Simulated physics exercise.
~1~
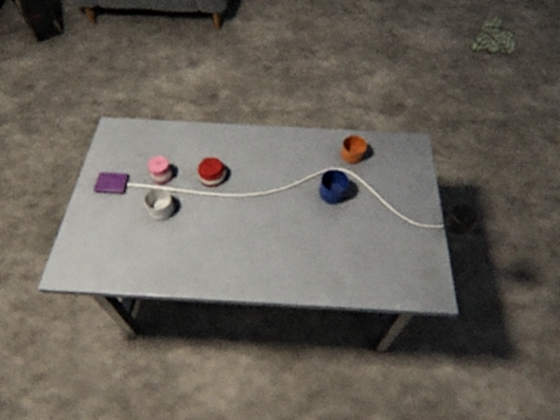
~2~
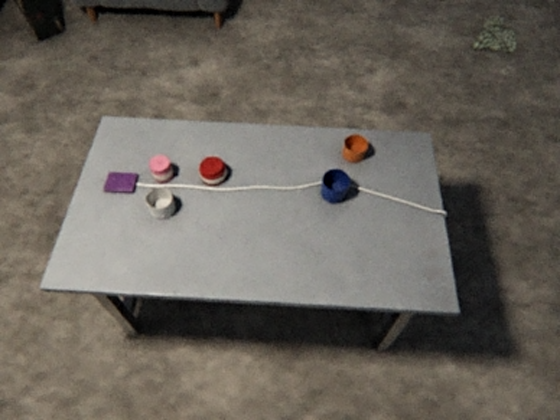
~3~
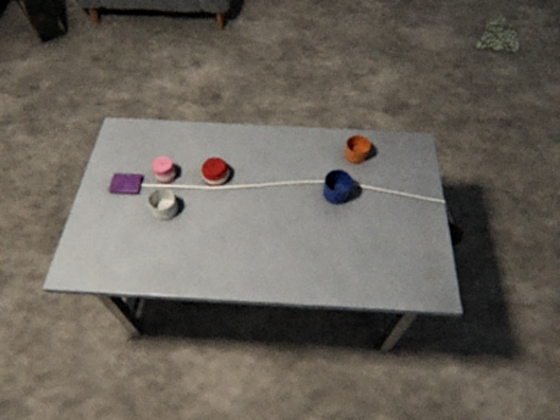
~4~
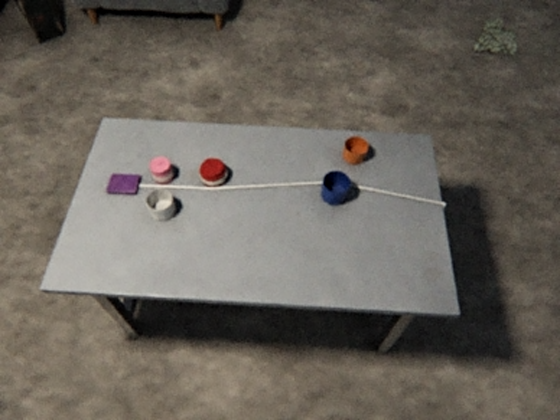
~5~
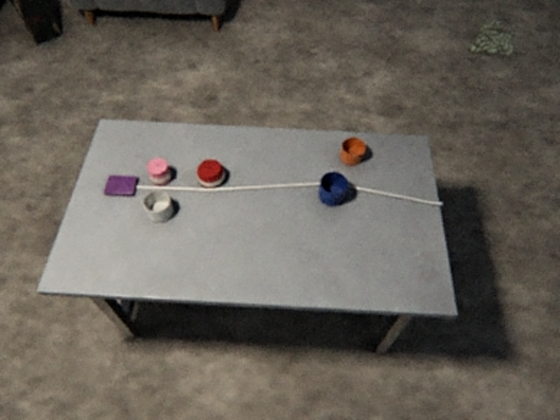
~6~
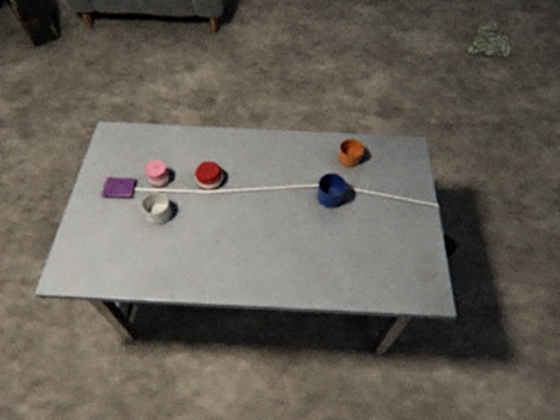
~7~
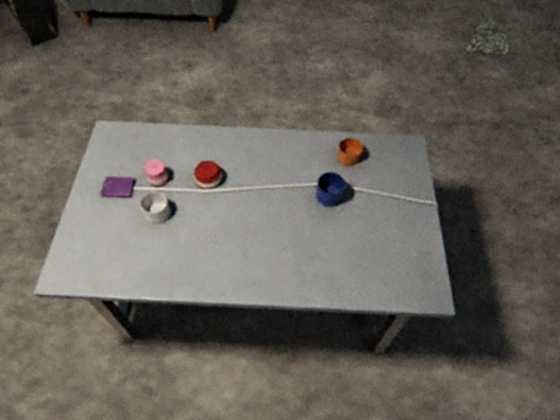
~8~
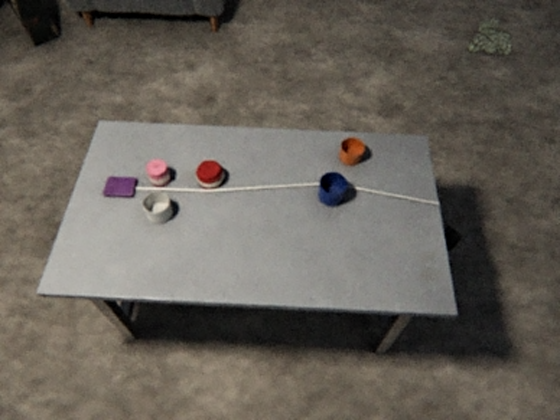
Grey table with a white cable pulling taut over its right edge, tugging a purple phone slightly right before it settles among still cups.
